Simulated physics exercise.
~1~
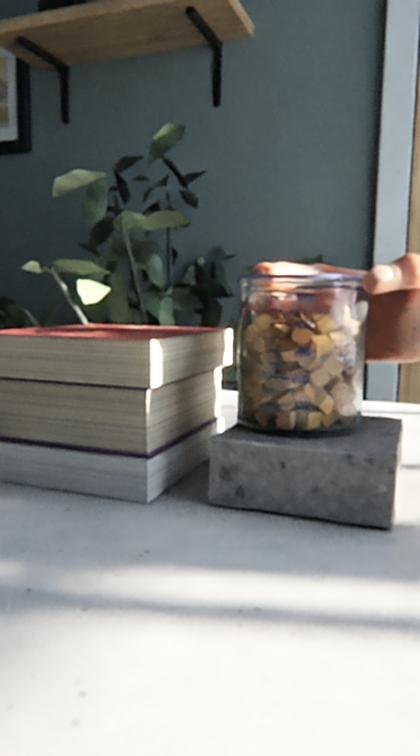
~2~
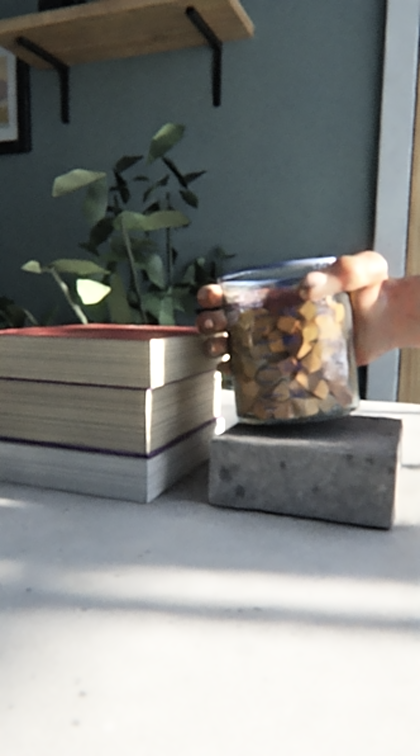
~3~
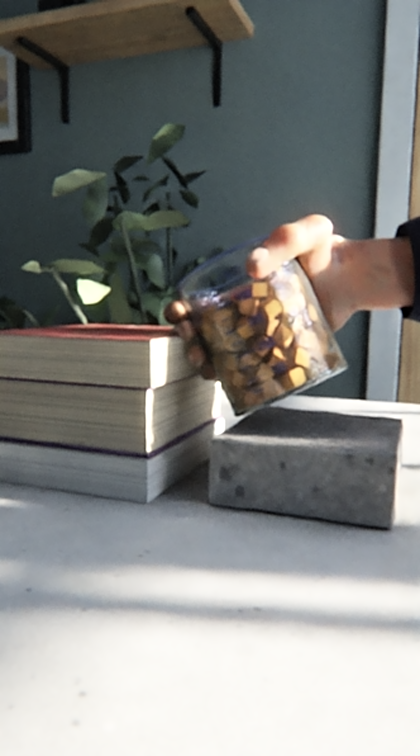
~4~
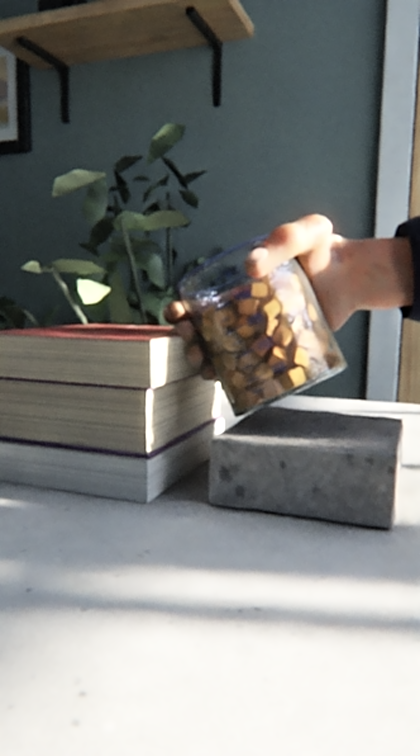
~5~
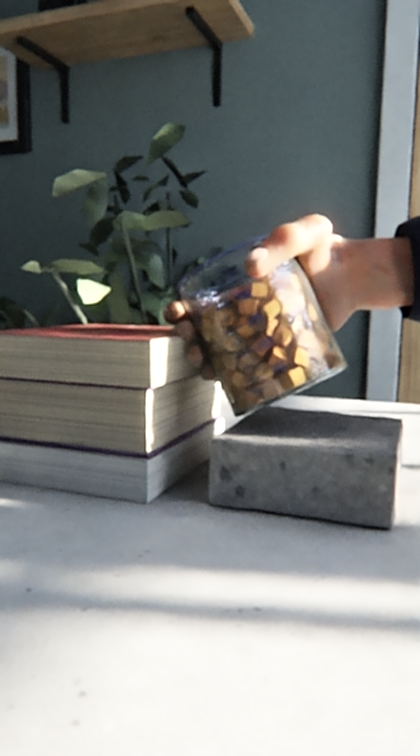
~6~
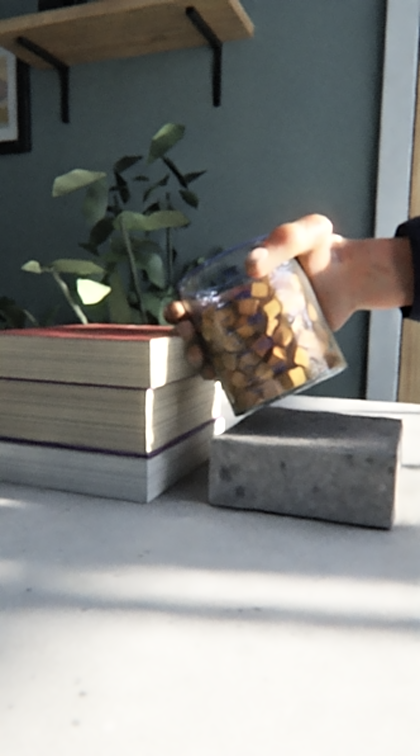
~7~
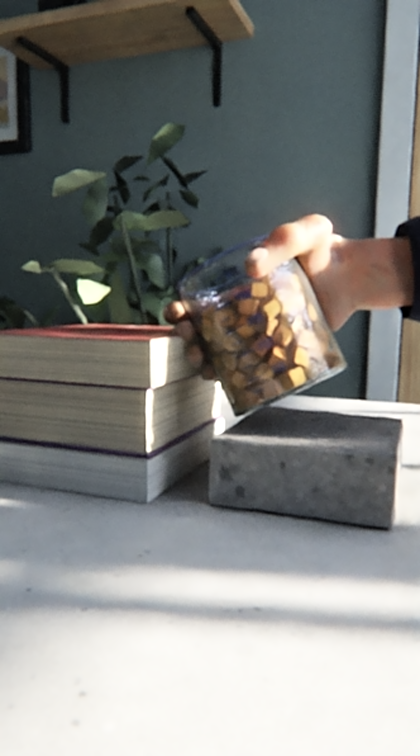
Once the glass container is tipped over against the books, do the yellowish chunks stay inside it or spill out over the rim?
The chunks stay inside the glass container. None of them go over the rim, even as it leans against the books.
